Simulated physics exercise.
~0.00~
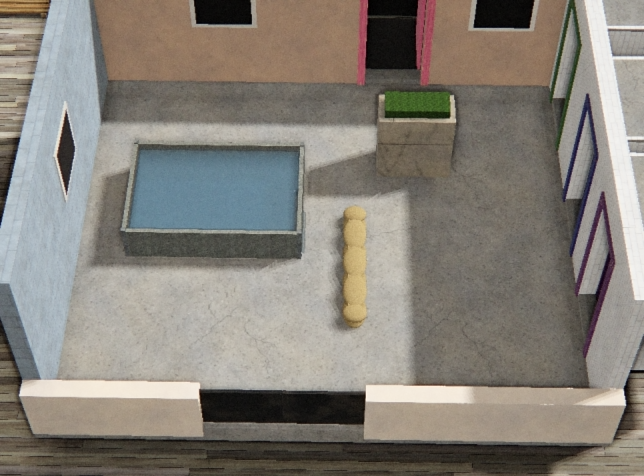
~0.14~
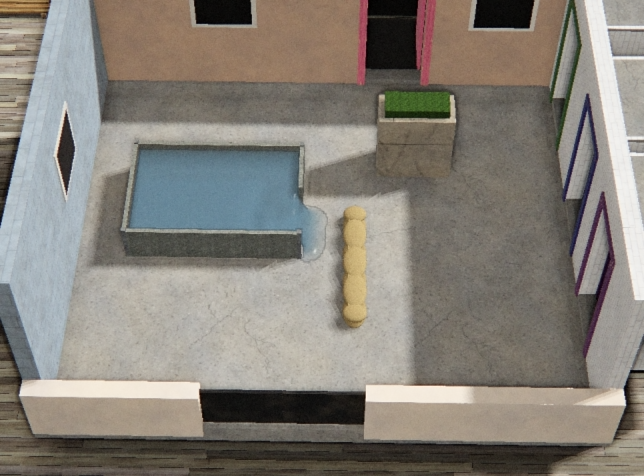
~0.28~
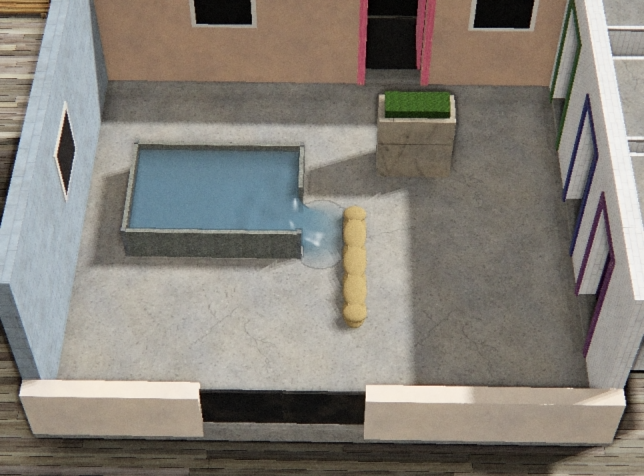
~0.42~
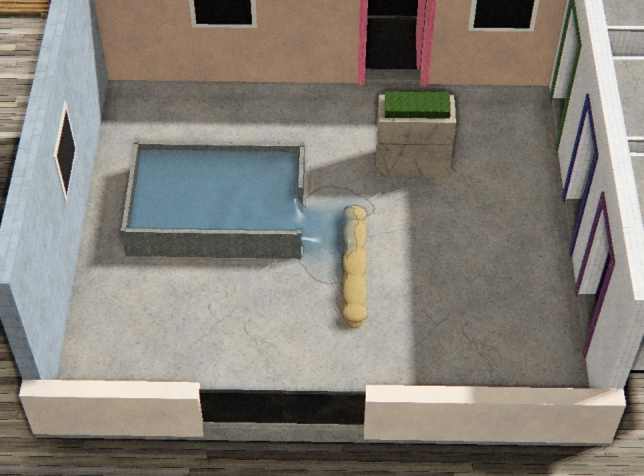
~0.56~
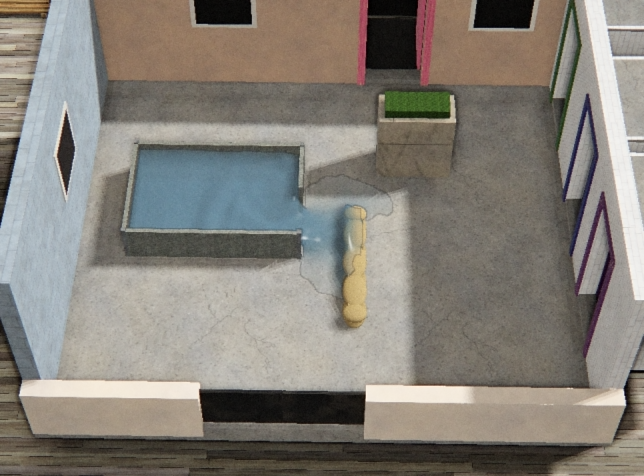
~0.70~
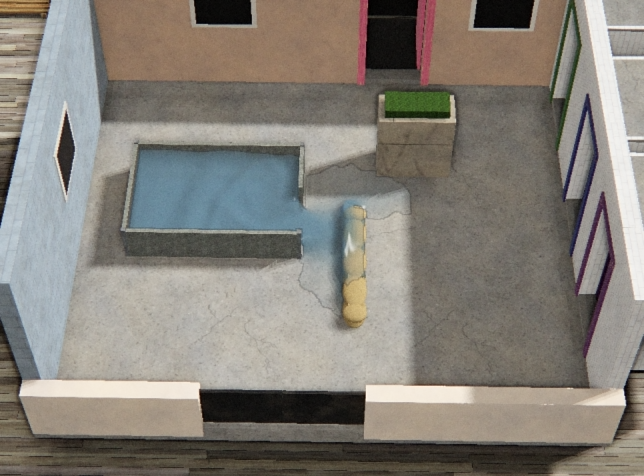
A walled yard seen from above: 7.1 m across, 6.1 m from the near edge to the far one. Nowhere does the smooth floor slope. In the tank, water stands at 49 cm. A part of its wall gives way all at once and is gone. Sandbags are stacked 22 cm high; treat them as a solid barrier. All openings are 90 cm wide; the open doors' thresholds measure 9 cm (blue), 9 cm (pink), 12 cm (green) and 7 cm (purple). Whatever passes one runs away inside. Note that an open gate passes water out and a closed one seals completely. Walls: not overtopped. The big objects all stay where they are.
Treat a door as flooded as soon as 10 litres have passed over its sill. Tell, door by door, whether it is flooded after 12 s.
Result: The blue door remains within the limit, the pink door remains within the limit, the green door remains within the limit, the purple door remains within the limit.
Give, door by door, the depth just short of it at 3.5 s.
Depths in centimetres - blue: 8, pink: 8, green: 1, purple: 1.
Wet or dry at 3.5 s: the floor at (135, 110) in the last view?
Untouched.
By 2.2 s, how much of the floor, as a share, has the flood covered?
Around 35 per cent.
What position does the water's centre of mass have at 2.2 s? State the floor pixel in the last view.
Centre: Roughly (264, 225) px.
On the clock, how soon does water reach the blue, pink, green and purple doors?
Blue 3.0 s, pink 2.0 s, green 3.6 s, purple 3.6 s.
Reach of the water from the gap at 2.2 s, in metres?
I'd say close to 3.4 m.
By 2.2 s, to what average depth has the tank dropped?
I'd put the average depth near 32 cm.
After 1.4 s water covers 15 % of the floor and is deepest (39 cm) near (342, 240); blue door not reached, pink door not reached, green door not reached, purple door not reached.
After 2.2 s water covers 35 % of the floor and is deepest (36 cm) near (342, 240); blue door not reached, pink door 6 cm at the sill, 0 L in, green door not reached, purple door not reached.
After 3.5 s water covers 45 % of the floor and is deepest (26 cm) near (342, 240); blue door 8 cm at the sill, 0 L in, pink door 8 cm at the sill, 2 L in, green door not reached, purple door not reached.
After 7.0 s water covers 80 % of the floor and is deepest (14 cm) near (330, 240); blue door 3 cm at the sill, 0 L in, pink door 6 cm at the sill, 4 L in, green door 6 cm at the sill, 0 L in, purple door 5 cm at the sill, 0 L in.
After 12.0 s water covers 95 % of the floor and is deepest (9 cm) near (342, 240); blue door 5 cm at the sill, 0 L in, pink door 4 cm at the sill, 4 L in, green door 3 cm at the sill, 0 L in, purple door 4 cm at the sill, 0 L in.
